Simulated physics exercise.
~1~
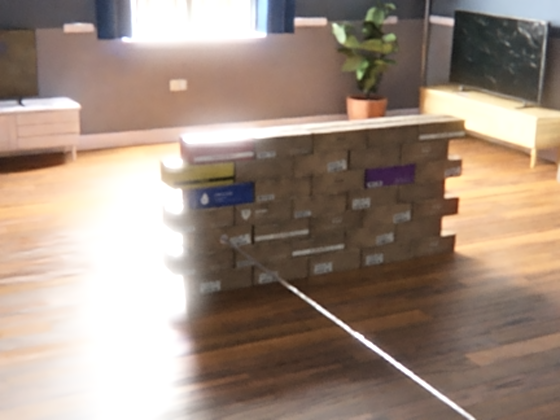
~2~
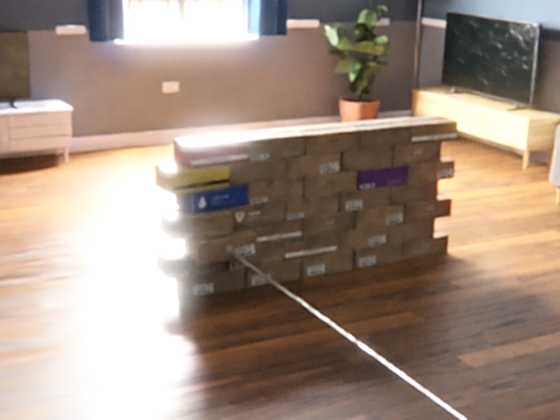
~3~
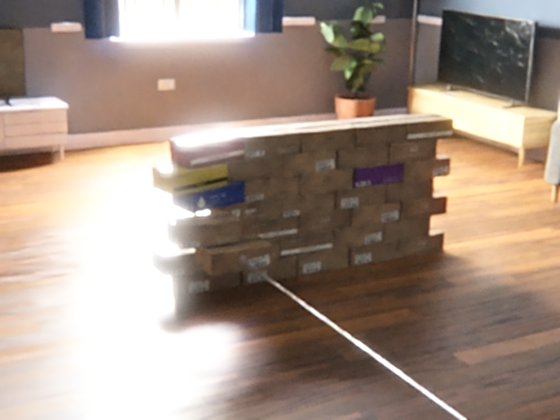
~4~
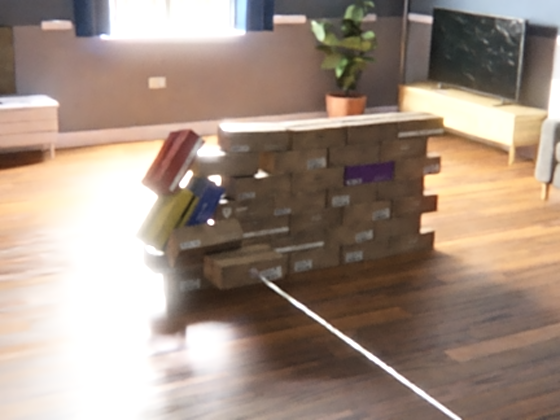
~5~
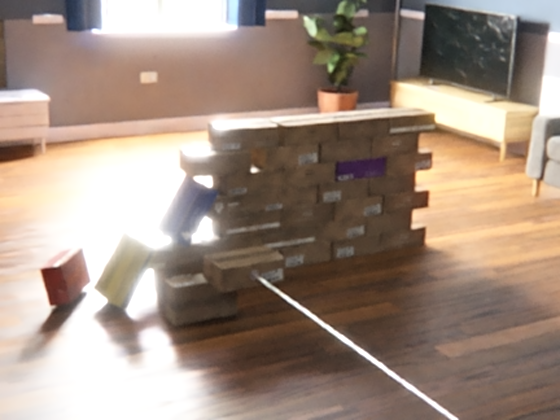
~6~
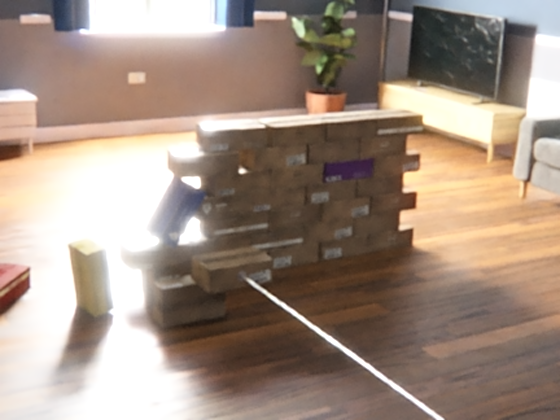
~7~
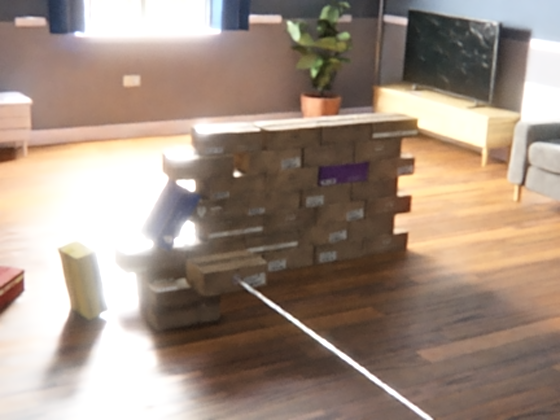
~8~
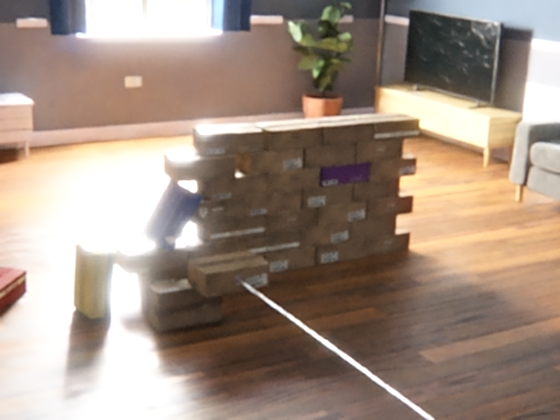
In a living room, a rod pulls a box from a wall, toppling its left end.
